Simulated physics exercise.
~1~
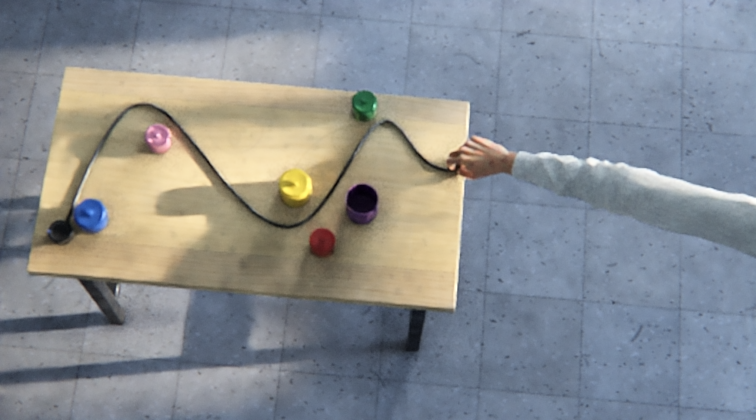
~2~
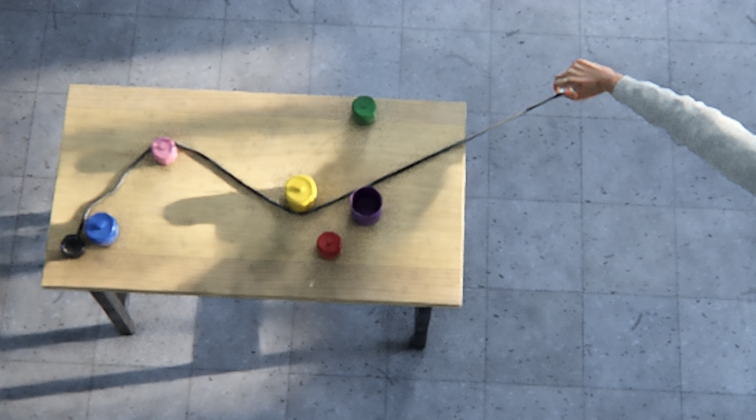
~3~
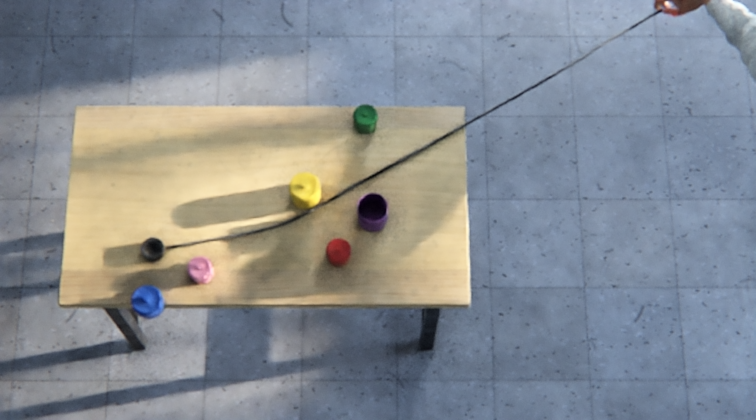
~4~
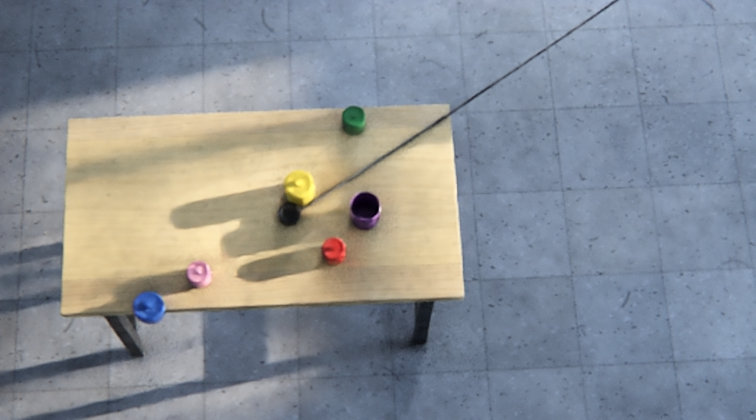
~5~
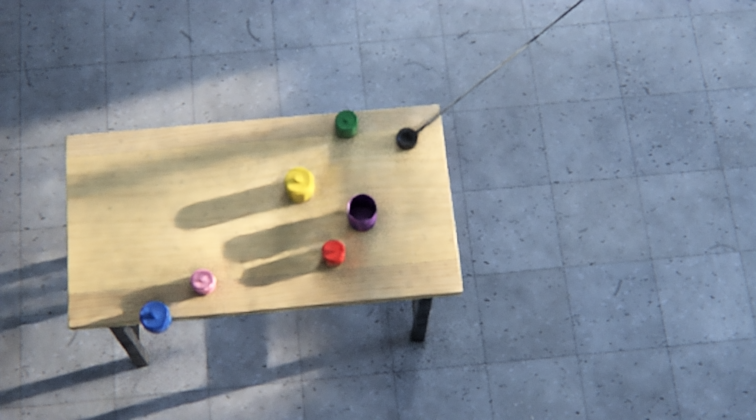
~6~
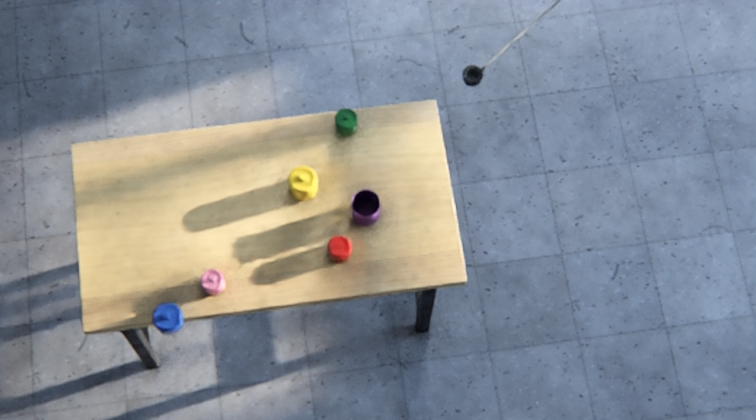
On a wooden table, a hand pulls a black cord until its round end slides off.
